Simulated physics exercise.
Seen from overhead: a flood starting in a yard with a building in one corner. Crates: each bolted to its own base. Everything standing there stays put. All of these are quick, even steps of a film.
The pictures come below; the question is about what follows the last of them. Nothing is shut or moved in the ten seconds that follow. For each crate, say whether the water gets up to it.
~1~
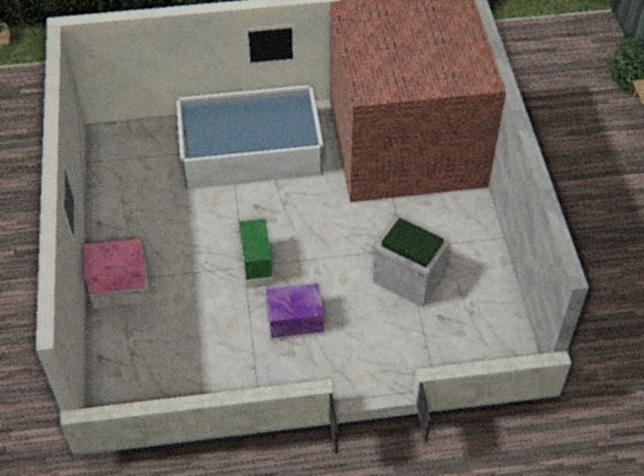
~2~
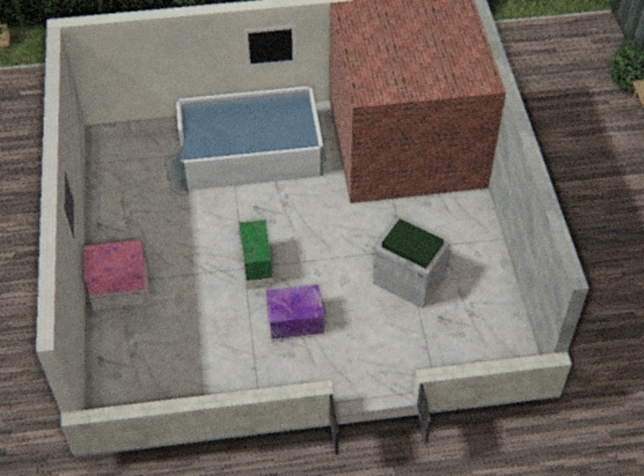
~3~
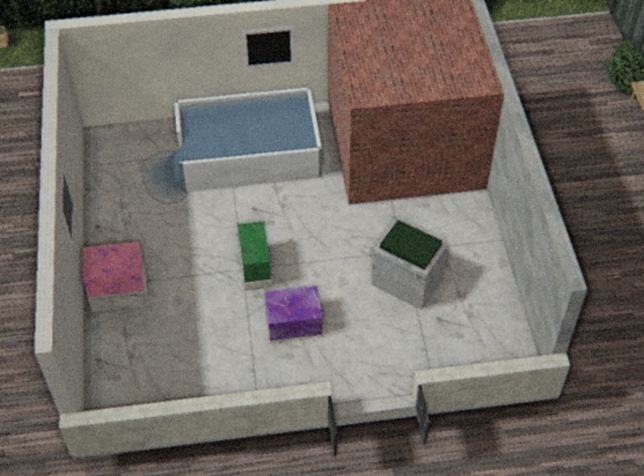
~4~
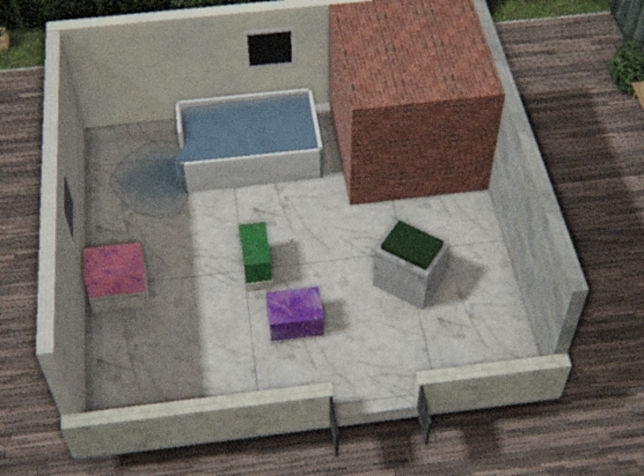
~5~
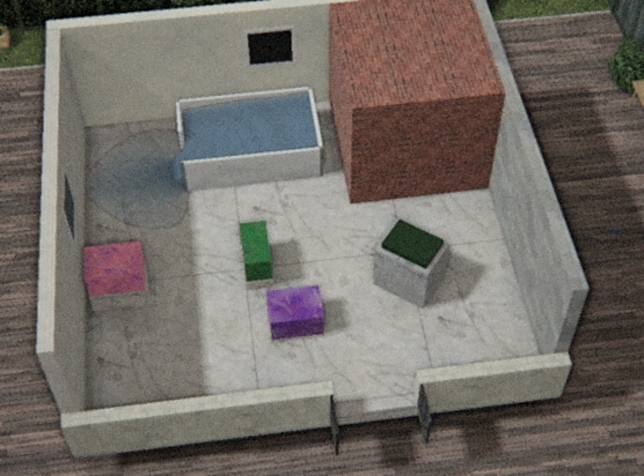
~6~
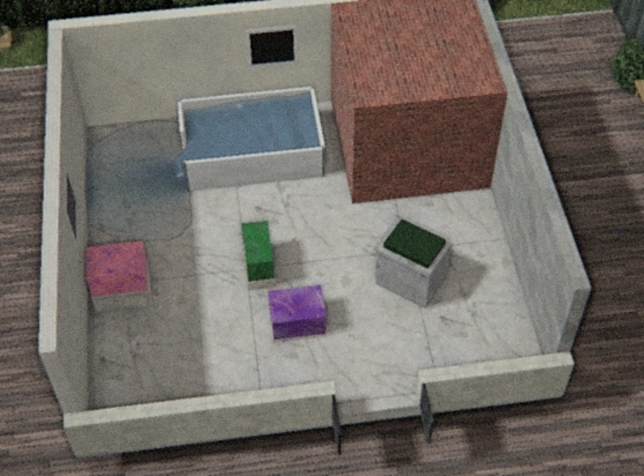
Pink crate: No; green crate: No; purple crate: Yes.
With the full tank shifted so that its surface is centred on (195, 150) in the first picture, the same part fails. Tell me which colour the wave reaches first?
The pink one.
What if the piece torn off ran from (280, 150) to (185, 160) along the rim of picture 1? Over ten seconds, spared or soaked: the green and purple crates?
Observed: Green is doused; purple is doused.
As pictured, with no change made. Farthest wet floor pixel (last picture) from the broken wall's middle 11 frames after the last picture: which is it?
I'd say at around (89, 415).
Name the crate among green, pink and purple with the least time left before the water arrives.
I say the pink-painted one.
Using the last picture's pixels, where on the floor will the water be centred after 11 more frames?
Close to (198, 170).
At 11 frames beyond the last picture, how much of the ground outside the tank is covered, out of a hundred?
Roughly 20 per cent.
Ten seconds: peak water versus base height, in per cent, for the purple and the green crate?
About 180 % and 60 %.
A moment on, water covers 15 % of the floor; the pink crate water round its plinth, the green crate not reached, the purple crate not reached.
Next, water covers 20 % of the floor; the pink crate water round its plinth, the green crate not reached, the purple crate not reached.
Then, water covers 40 % of the floor; the pink crate water round its plinth, the green crate water round its plinth, the purple crate water round its plinth.
Later, water covers 60 % of the floor; the pink crate water round its plinth, the green crate water round its plinth, the purple crate water round its plinth.
In the end, water covers 95 % of the floor; the pink crate stayed above the water, the green crate stayed above the water, the purple crate was topped.
